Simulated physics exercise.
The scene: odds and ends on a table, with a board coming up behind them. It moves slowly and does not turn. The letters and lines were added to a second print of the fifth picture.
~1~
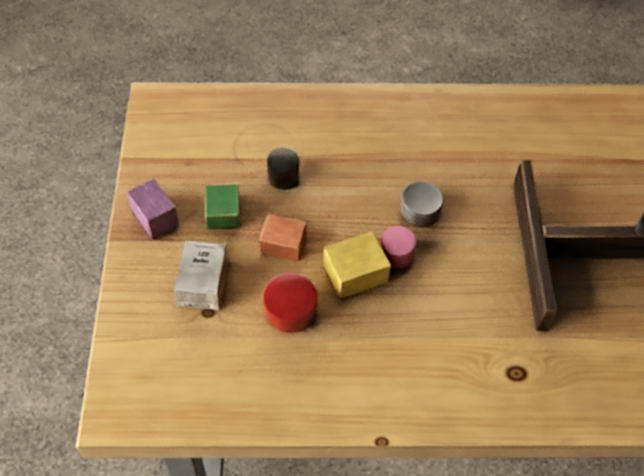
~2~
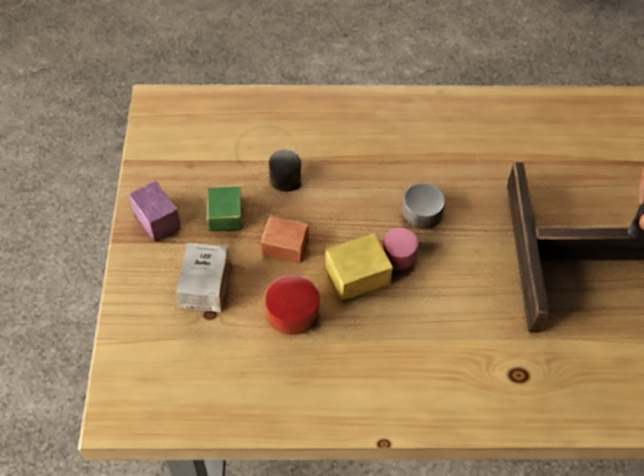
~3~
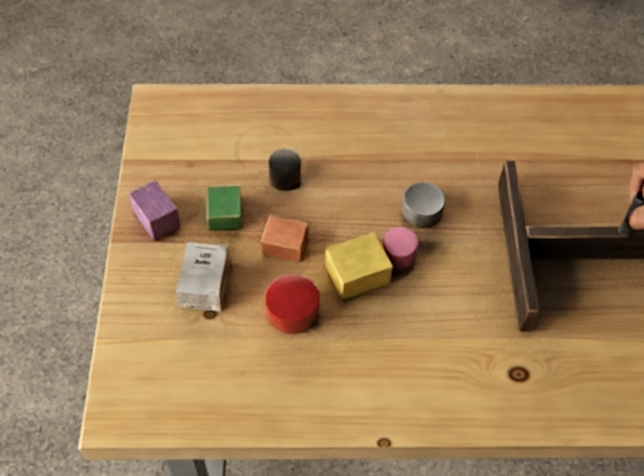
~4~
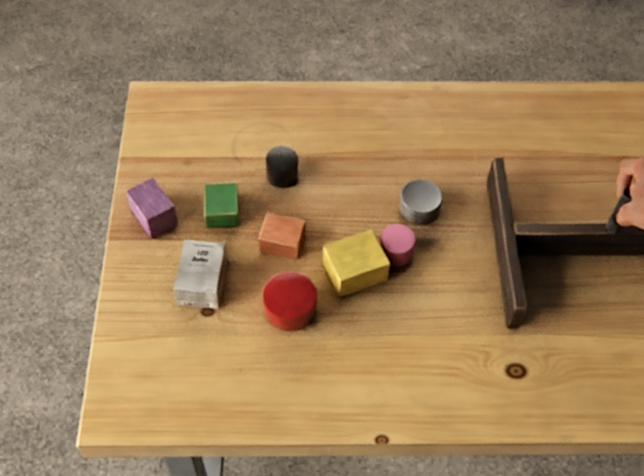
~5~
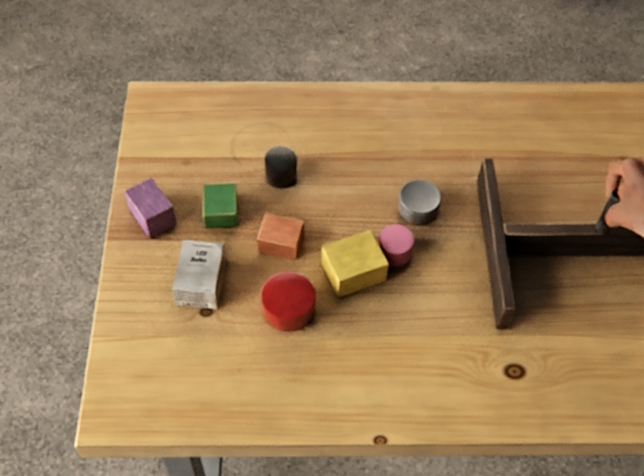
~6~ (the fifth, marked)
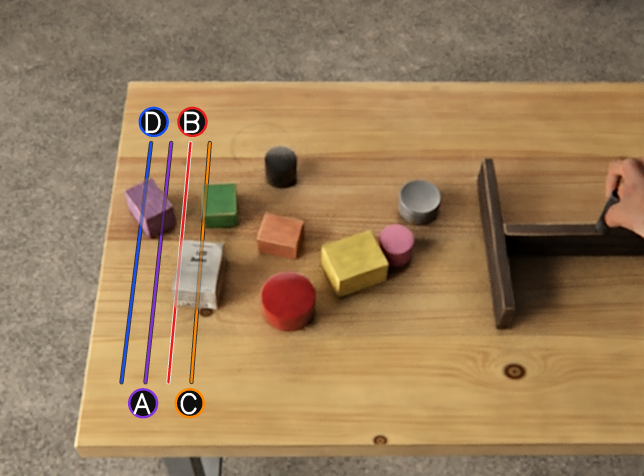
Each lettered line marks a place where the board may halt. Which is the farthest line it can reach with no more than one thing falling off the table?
No farther than B.
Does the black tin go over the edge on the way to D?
No.
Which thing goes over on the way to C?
It is the purple block.
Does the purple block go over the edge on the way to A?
Yes.
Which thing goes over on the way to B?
The purple block.
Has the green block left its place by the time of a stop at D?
By then, yes.
On the marked copy, A at (159, 252); B at (180, 252); C at (201, 252); D at (138, 252).
With B. Early on, board (384, 229); yellow block (333, 269); grey jar (354, 202).
Further on, board (271, 229); green block (200, 200); orange block (212, 235).
At the end, board (181, 229); purple block over the edge; green block (116, 193); one fallen.
As for the rest, A drops three; C is within the limit but short; D drops four.
